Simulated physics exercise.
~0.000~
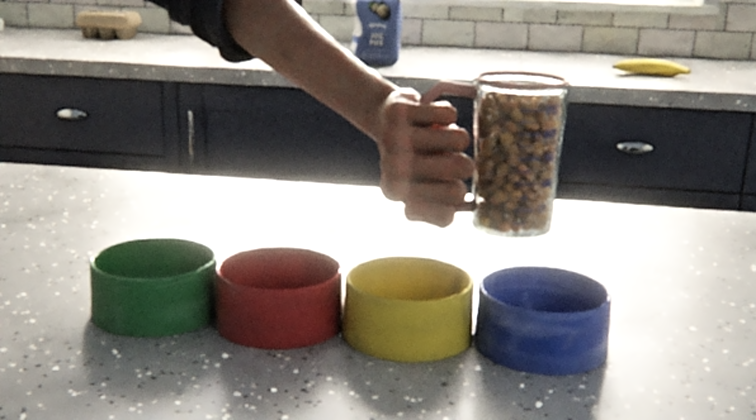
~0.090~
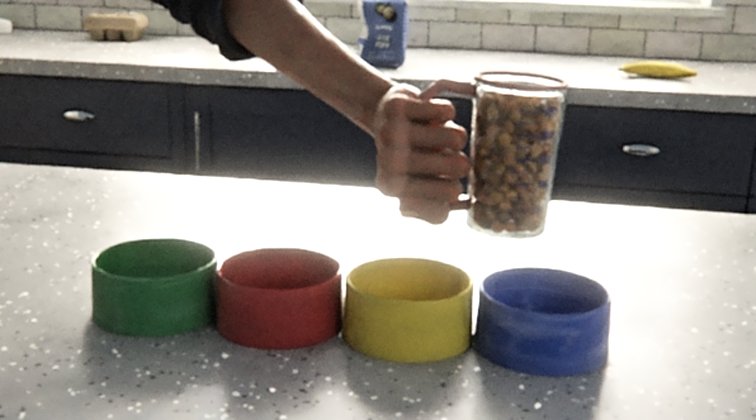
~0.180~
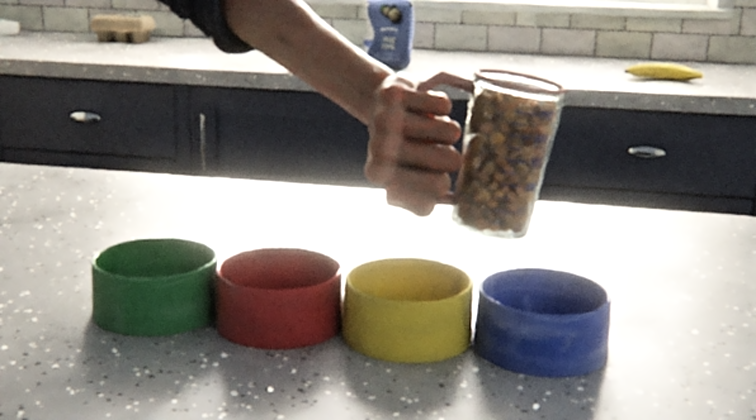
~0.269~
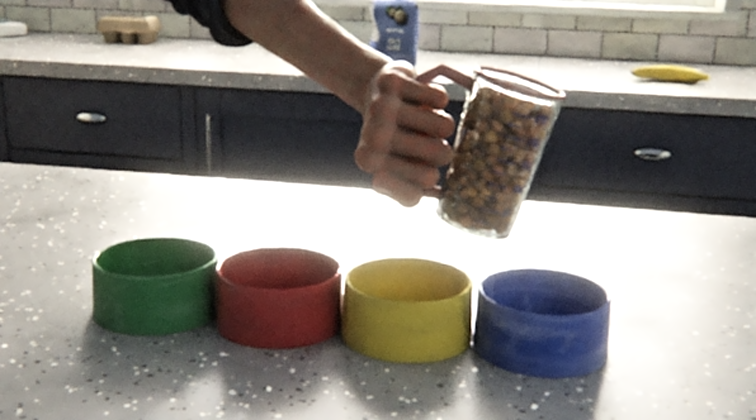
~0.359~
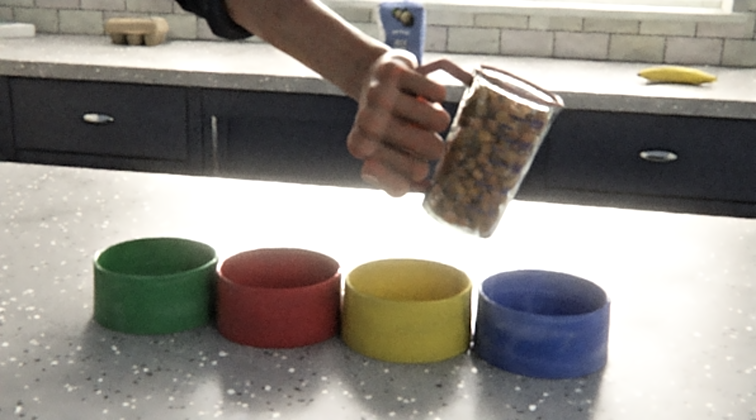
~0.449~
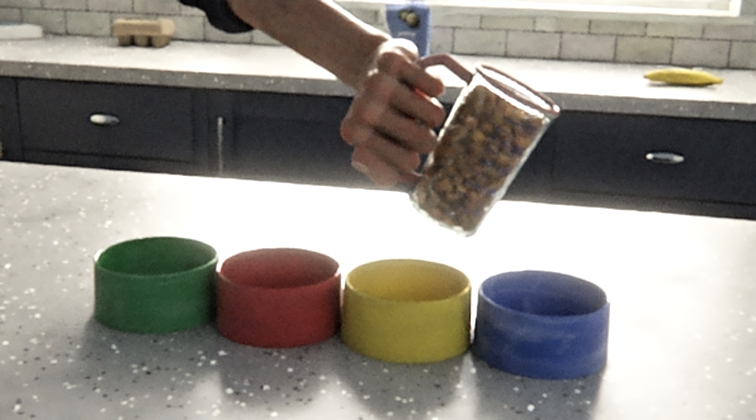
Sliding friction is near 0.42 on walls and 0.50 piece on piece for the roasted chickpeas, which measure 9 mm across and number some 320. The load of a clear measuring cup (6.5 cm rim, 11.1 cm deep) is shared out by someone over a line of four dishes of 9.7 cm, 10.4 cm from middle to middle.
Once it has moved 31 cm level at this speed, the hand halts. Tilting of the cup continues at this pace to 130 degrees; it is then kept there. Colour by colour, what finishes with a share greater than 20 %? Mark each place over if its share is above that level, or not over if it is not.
Red: Not over, blue: Not over, green: Not over, yellow: Over, counter: Not over.
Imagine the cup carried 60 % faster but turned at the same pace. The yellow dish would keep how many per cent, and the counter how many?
The shares would then be yellow 30 and counter 10.
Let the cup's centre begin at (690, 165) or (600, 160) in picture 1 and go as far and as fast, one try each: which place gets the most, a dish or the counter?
Blue, then blue.
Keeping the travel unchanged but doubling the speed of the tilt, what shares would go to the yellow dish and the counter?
In that case yellow 20, counter 20.
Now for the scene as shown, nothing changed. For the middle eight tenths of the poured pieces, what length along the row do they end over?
6 cm.
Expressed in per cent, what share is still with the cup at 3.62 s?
Around 0 percent.
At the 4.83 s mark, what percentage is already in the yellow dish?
I'd put it at about 90 % by that time.
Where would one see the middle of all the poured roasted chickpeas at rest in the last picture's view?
My guess is close to (414, 308).
After 2.35 s, tilt 130 degrees; cup holds 0 %, blue 5 %, yellow 90 %.
Then, at 3.62 s, tilt 130 degrees; cup holds 0 %, blue 5 %, yellow 90 %.
After 4.83 s, tilt 130 degrees; cup holds 0 %, blue 5 %, yellow 90 %.
By 5.1 s all is still; red 0 %, blue 5 %, green 0 %, yellow 90 %, counter 0 %.
